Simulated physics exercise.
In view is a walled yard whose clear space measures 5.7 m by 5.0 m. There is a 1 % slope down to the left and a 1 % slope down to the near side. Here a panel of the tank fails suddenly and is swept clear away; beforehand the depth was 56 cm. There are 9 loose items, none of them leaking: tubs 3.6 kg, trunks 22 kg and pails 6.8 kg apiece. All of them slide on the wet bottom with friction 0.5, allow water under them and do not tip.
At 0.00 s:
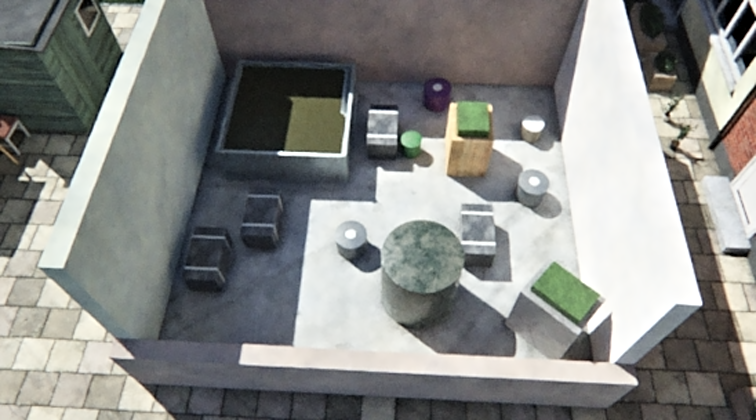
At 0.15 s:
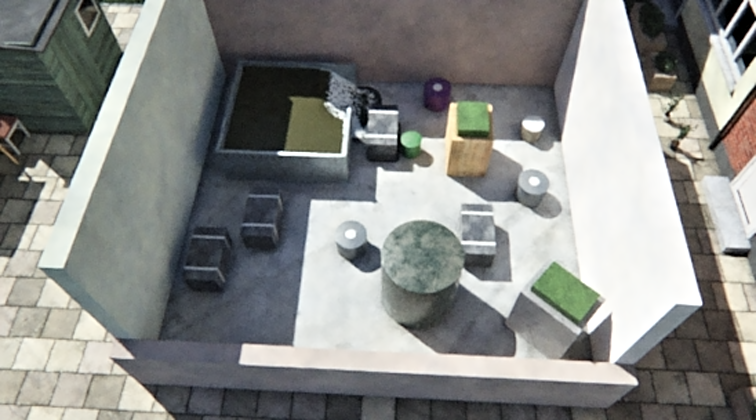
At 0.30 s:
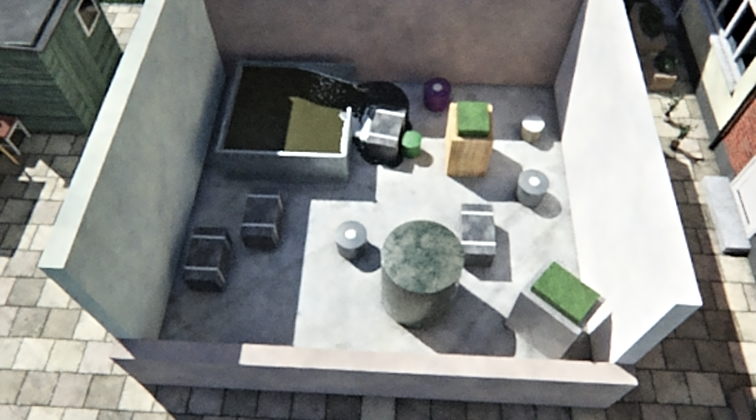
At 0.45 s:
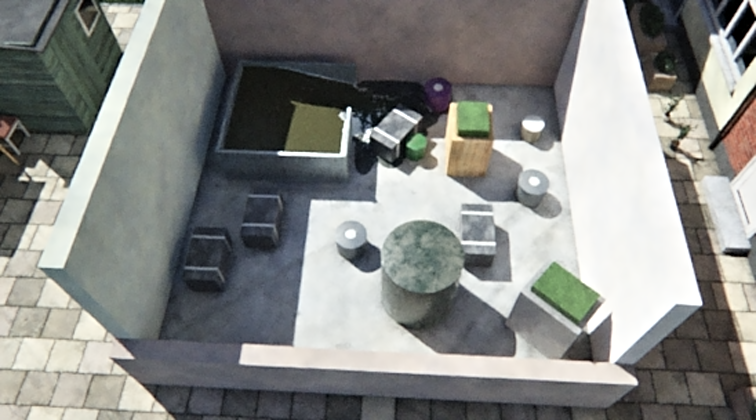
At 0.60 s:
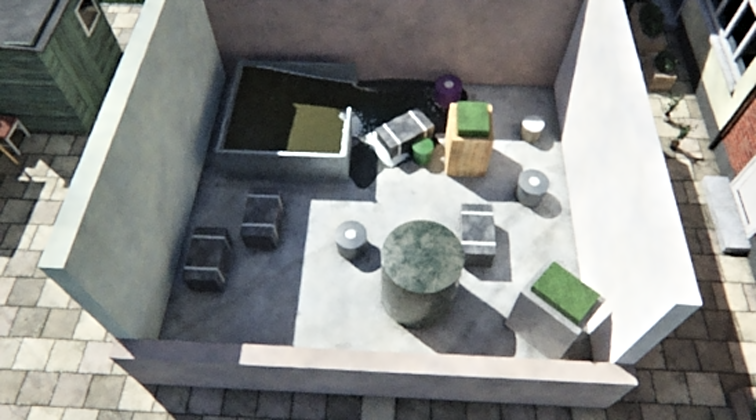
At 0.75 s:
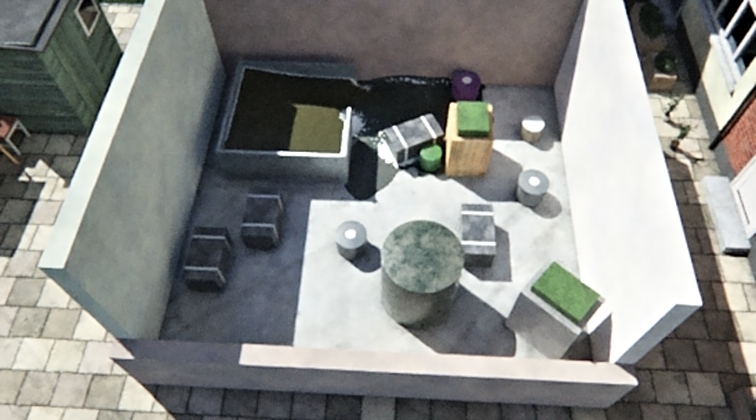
Dark water pours from a tank and pushes a trunk, green pail and purple tub right.
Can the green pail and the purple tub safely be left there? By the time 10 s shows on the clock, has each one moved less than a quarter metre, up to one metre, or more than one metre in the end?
The green pail is pushed well clear. The purple tub is pushed well clear.
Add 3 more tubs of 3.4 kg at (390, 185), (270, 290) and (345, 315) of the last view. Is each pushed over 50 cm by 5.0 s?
So that's beyond the threshold, within the threshold and within the threshold, in that sequence.
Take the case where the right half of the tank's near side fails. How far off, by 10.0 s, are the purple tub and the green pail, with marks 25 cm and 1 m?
Outcome - purple tub: Modest displacement, green pail: No real movement.
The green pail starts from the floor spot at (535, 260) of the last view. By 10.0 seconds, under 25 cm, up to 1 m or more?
It ends far away.
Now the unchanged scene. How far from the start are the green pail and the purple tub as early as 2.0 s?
100 and 150 cm, roughly.
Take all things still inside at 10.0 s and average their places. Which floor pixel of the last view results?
Close to (278, 263).
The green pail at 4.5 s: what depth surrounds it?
Near 6 cm deep.
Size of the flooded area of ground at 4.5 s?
The covered patch comes to about 20 m2.
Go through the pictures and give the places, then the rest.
The first picture shows the green pail at (412, 139) rests on the ground; the purple tub at (438, 87) rests on the ground; water covers 3.2 m2; 0 of 9 have shifted.
The second picture shows the green pail at (412, 139), on the bottom; the purple tub at (438, 87), on the bottom; water covers 3.7 m2; 0 of 9 have shifted.
The third picture shows the green pail at (412, 139), on the bottom; the purple tub at (438, 87), on the bottom; water covers 4.1 m2; 1 of 9 have shifted.
The fourth picture shows the green pail at (416, 141) rests on the ground, 8 cm from its start; the purple tub at (438, 87), on the bottom; water covers 4.9 m2; 2 of 9 have shifted.
The fifth picture shows the green pail at (423, 146), on the bottom, 21 cm from its start; the purple tub at (449, 85) rests on the ground, 18 cm from its start; water covers 5.7 m2; 3 of 9 have shifted.
The sixth picture shows the green pail at (431, 152), on the bottom, 38 cm from its start; the purple tub at (467, 80), on the bottom, 50 cm from its start; water covers 6.6 m2; 3 of 9 have shifted.
After 2.0 s the green pail is near (442, 190), 1.0 m from its start, aground; the purple tub is near (549, 85), 1.7 m from its start, afloat; 2 afloat.
After 4.5 s the green pail is near (434, 244), 1.9 m from its start, aground; the purple tub is near (534, 218), 2.8 m from its start, afloat; 4 afloat.
After 7.0 s the green pail is near (390, 241), 1.8 m from its start, aground; the purple tub is near (418, 334), 4.2 m from its start, afloat; 4 afloat.
After 10.0 s the green pail is near (351, 257), 2.2 m from its start, aground; the purple tub is near (230, 253), 4.3 m from its start, afloat; 7 afloat.
